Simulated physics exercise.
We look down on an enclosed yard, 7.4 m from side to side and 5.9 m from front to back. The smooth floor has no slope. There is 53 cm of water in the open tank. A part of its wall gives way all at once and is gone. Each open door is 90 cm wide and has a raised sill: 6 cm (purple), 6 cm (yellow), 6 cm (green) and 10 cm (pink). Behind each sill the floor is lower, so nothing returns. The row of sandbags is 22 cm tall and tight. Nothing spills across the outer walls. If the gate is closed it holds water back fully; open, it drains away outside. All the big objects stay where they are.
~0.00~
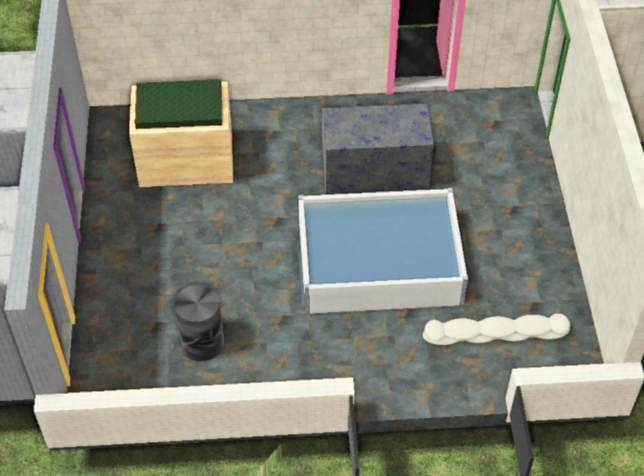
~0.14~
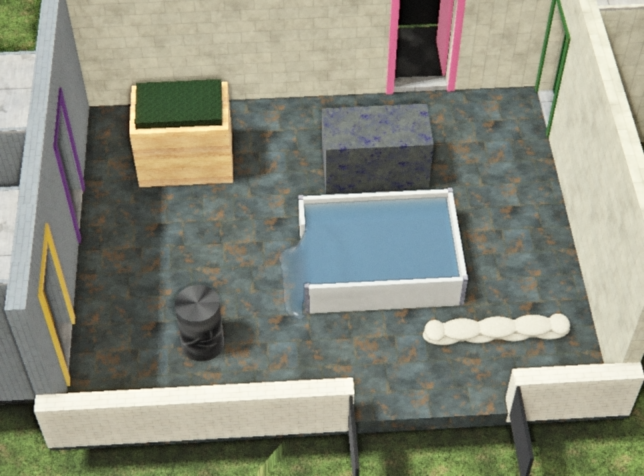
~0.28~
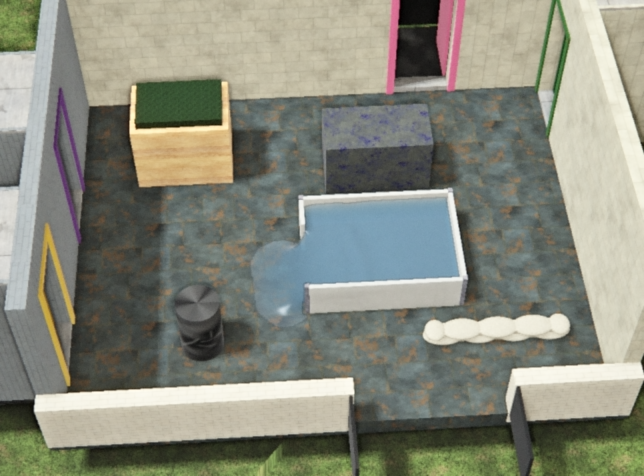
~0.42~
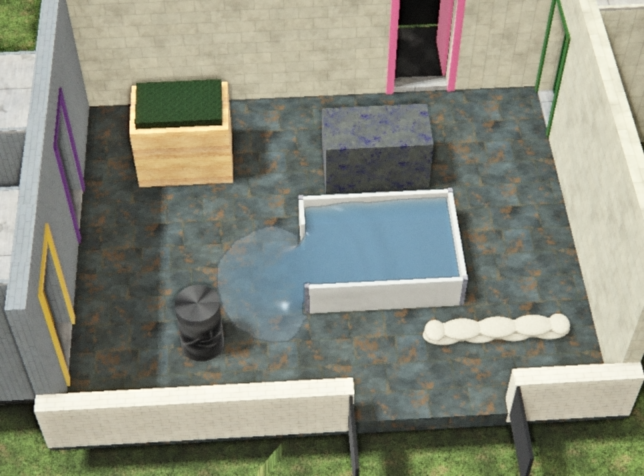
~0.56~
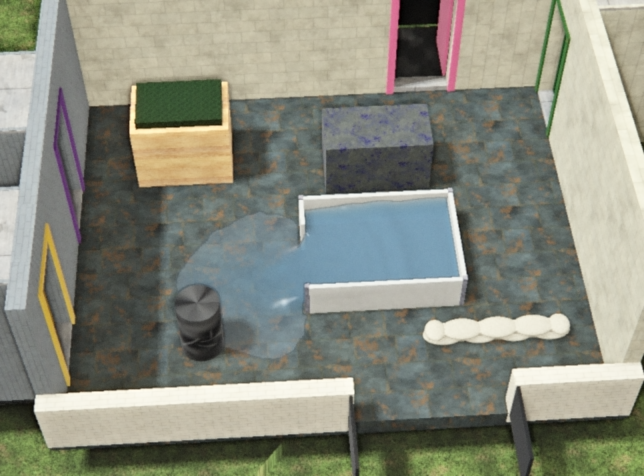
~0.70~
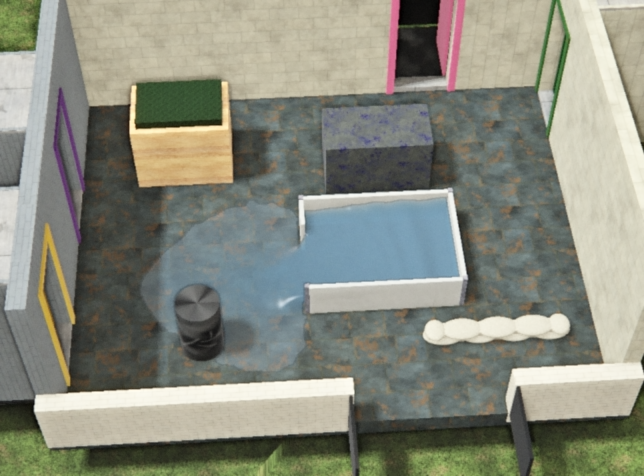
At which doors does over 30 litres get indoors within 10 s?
Within that time: At the purple door it goes over the limit; at the yellow door it exceeds the limit; at the green door it stays under the limit; at the pink door it stays under the limit.
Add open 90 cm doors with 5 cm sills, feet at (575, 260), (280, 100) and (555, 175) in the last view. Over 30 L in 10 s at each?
In turn: Below, under, not over.
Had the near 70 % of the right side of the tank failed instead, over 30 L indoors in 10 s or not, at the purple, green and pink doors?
Then: Purple below, green above, pink under.
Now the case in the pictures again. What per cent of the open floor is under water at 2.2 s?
Near 30 per cent is wet.
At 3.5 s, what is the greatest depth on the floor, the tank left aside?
About 22 cm.
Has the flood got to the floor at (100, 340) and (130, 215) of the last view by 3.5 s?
In turn: Flooded, wet.
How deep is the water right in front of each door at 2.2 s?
Depths in cm: Purple 14, yellow 16, green 0, pink 0.
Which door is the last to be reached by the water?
The green one.
After 1.4 s water covers 25 % of the floor and is deepest (30 cm) near (300, 289); purple door not reached, yellow door 7 cm at the sill, 1 L in, green door not reached, pink door not reached.
After 2.2 s water covers 30 % of the floor and is deepest (27 cm) near (88, 300); purple door 14 cm at the sill, 6 L in, yellow door 16 cm at the sill, 34 L in, green door not reached, pink door not reached.
After 3.5 s water covers 40 % of the floor and is deepest (22 cm) near (66, 422); purple door 13 cm at the sill, 41 L in, yellow door 15 cm at the sill, 84 L in, green door not reached, pink door not reached.
After 6.0 s water covers 50 % of the floor and is deepest (14 cm) near (87, 152); purple door 10 cm at the sill, 59 L in, yellow door 7 cm at the sill, 124 L in, green door not reached, pink door not reached.
After 10.0 s water covers 80 % of the floor and is deepest (10 cm) near (89, 119); purple door 7 cm at the sill, 75 L in, yellow door 6 cm at the sill, 130 L in, green door 6 cm at the sill, 0 L in, pink door 2 cm at the sill, 0 L in.
